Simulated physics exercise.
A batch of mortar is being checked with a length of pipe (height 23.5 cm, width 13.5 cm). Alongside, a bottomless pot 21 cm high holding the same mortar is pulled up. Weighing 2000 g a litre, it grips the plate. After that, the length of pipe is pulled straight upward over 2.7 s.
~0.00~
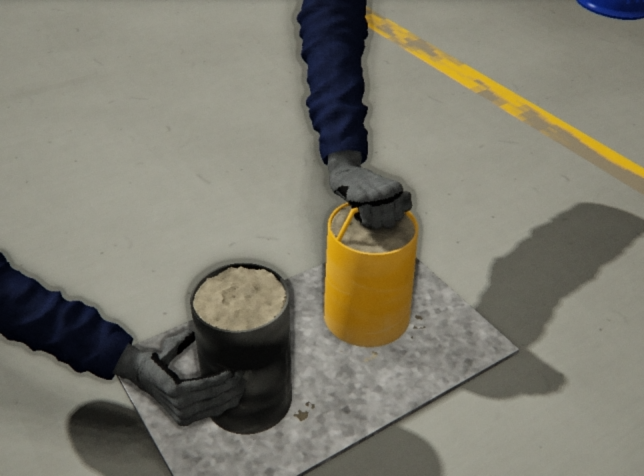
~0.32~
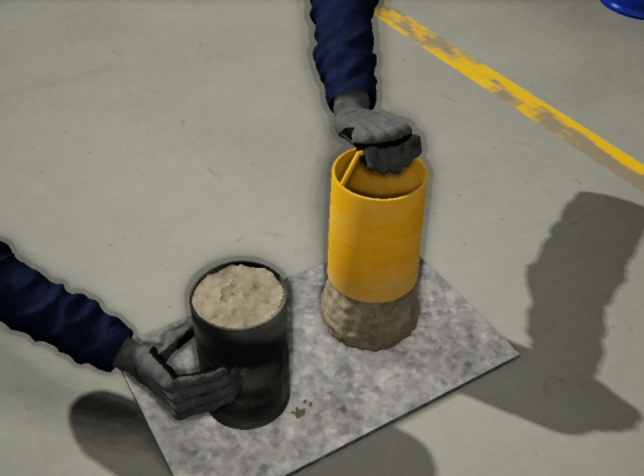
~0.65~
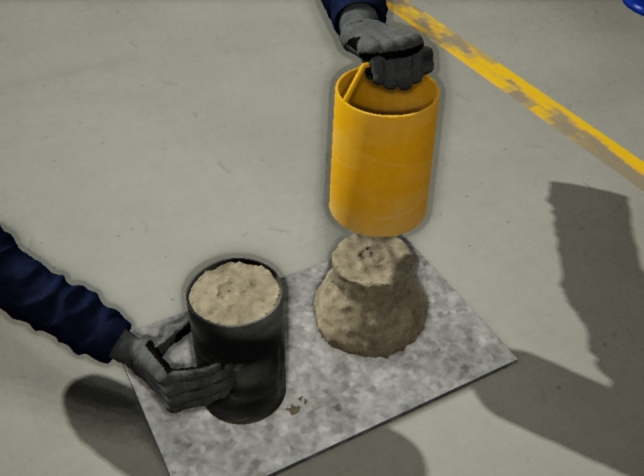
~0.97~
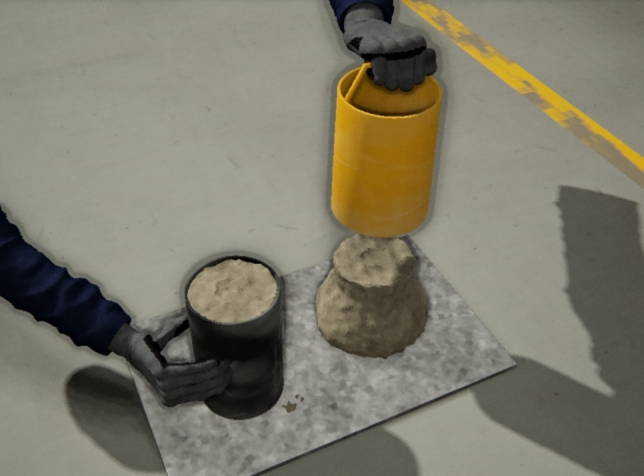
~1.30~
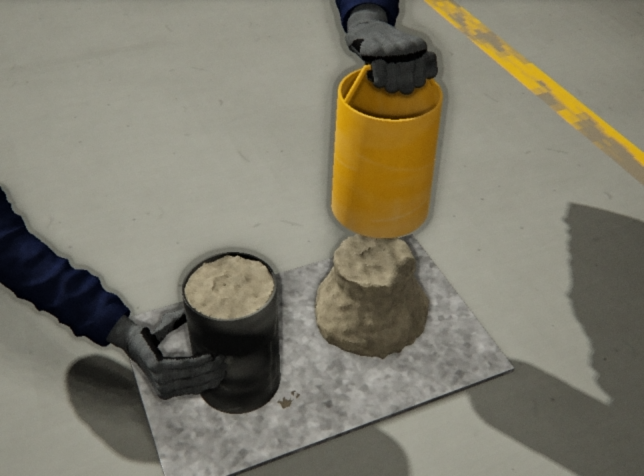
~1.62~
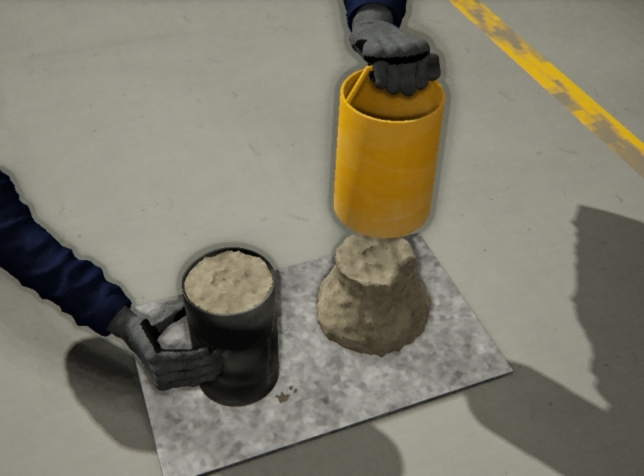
On a speckled board on a grey floor, a gloved hand lifts a yellow bottomless pot straight up off a mound of mortar, which slumps and widens, while another gloved hand steadies a filled black pipe at left.
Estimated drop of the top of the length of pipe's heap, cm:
7 cm.
After 2.3 s, the length of pipe is up 5.6 cm; the mortar has come down 1.1 cm to 22 cm and is 15 cm wide.
After 3.0 s, the length of pipe is up 15 cm; the mortar has come down 5.6 cm to 18 cm and is 20 cm wide.
After 3.6 s, the length of pipe is up 23 cm; the mortar has come down 6.3 cm to 17 cm and is 21 cm wide.
After 4.5 s, the length of pipe is clear; the mortar has come down 6.6 cm to 17 cm and is 21 cm wide.
After 5.0 s, at rest, the length of pipe is clear; the mortar has come down 6.6 cm to 17 cm and is 21 cm wide.
